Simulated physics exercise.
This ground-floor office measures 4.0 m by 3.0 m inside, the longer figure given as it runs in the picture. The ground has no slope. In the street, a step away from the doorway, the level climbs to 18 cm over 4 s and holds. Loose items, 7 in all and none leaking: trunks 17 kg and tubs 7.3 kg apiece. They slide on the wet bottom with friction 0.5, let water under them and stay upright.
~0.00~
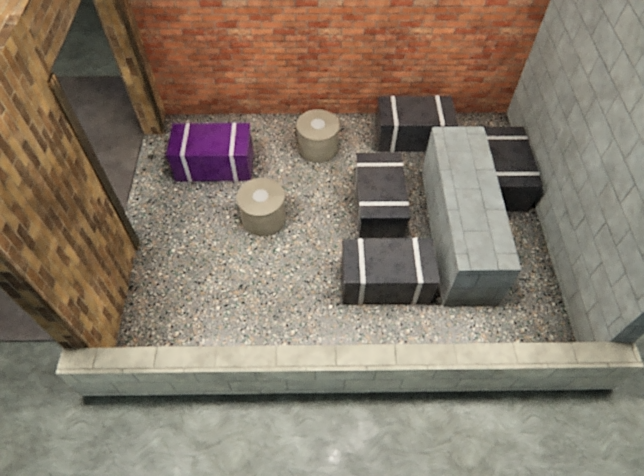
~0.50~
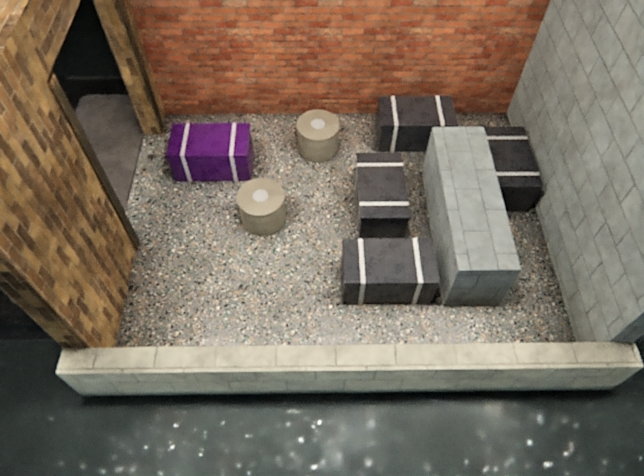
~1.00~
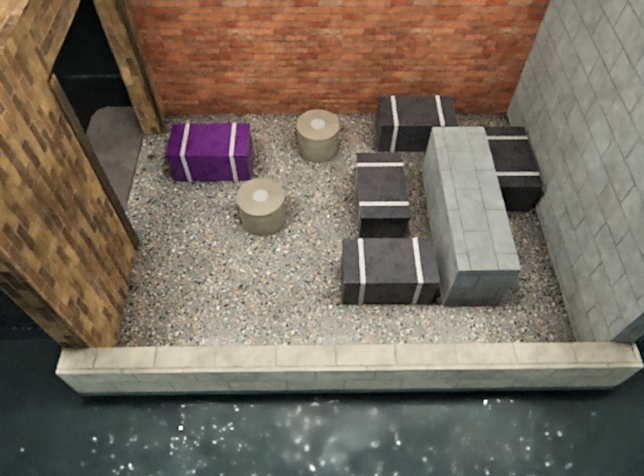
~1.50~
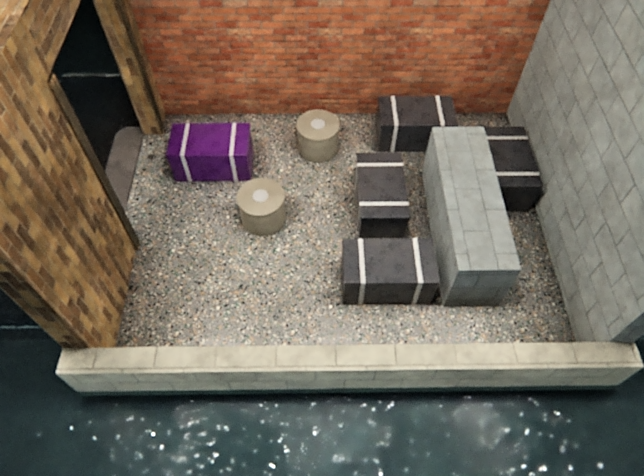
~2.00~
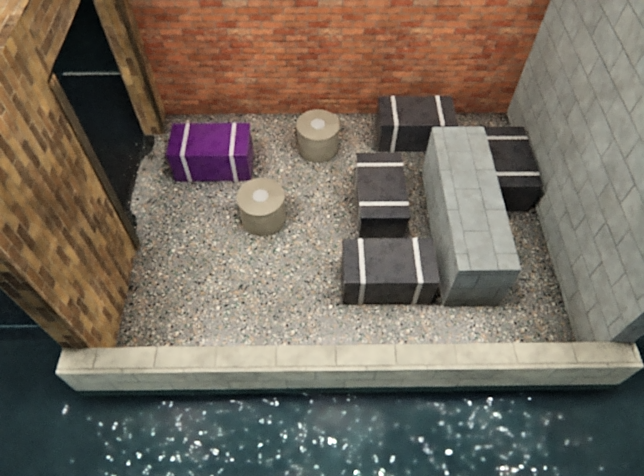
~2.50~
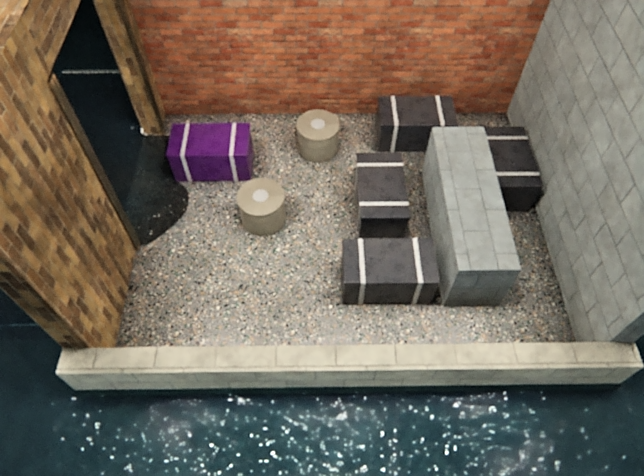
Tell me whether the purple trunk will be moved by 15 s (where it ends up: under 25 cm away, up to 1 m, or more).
The purple trunk ends far away.
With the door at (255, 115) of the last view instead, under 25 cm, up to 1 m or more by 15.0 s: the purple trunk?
Then the purple trunk travels far.
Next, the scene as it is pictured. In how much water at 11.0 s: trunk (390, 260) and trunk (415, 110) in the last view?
Roughly 14 and 15 cm.
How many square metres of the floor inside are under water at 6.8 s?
About 10.0 m2.
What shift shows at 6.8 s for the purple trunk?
Roughly 140 cm by then.
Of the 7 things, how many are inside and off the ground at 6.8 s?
6 of them.
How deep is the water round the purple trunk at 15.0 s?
About 18 cm.
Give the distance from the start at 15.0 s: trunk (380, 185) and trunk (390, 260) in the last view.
In turn: 100 cm, 200 cm.
After 3.5 s the purple trunk is near (220, 137), 0.1 m from its start, aground; 0 afloat.
After 6.8 s the purple trunk is near (345, 125), 1.4 m from its start, afloat; 6 afloat.
After 11.0 s the purple trunk is near (374, 96), 1.8 m from its start, afloat; 7 afloat.
After 15.0 s the purple trunk is near (388, 94), 1.9 m from its start, afloat; 7 afloat.
